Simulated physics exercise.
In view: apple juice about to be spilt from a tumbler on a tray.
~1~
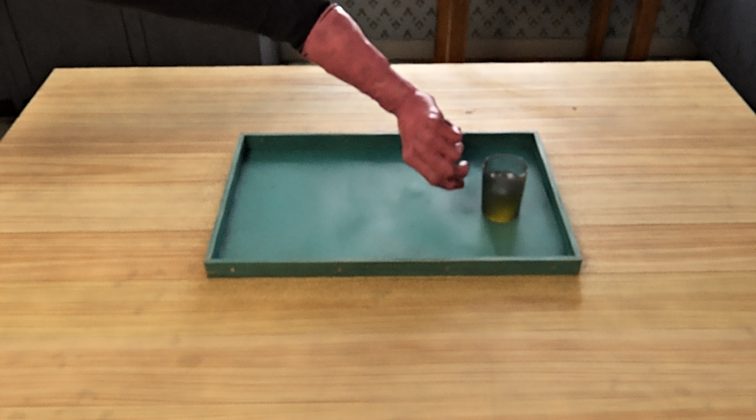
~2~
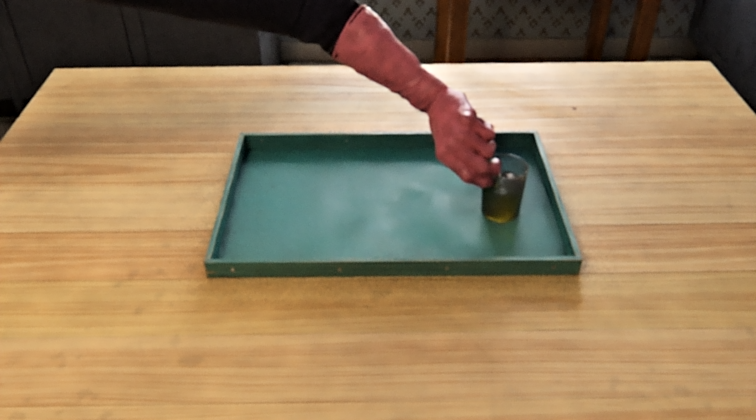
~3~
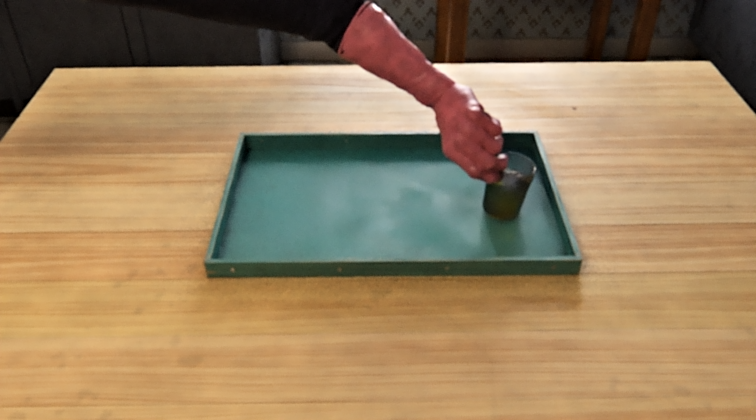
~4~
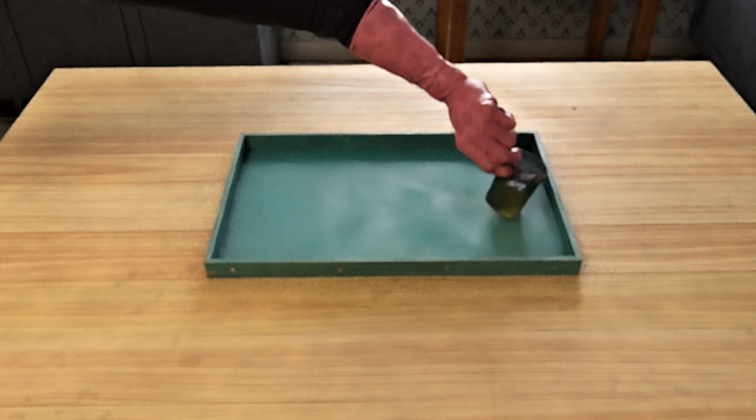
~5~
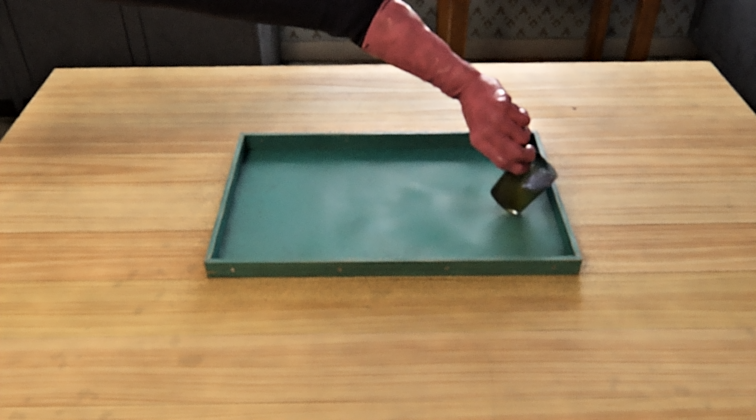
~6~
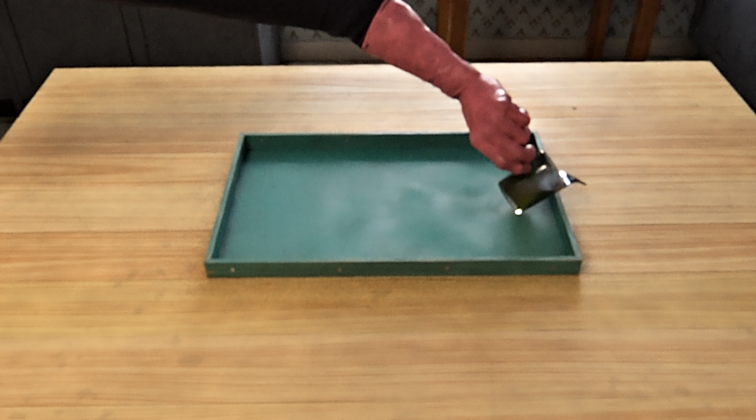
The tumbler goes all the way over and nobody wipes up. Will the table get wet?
It wets the top as well.
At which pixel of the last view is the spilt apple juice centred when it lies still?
Near (712, 190).
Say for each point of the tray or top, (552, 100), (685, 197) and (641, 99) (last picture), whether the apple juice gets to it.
One: Untouched. Two: Reached. Three: Clear of it.
Shortly, the tumbler lies across the rim; the puddle covers about as much as a plate; it has landed past the rim.
Then, the puddle covers about as much as a tray; it has landed past the rim.
At the finish, the puddle covers about as much as a tray; it has landed past the rim.
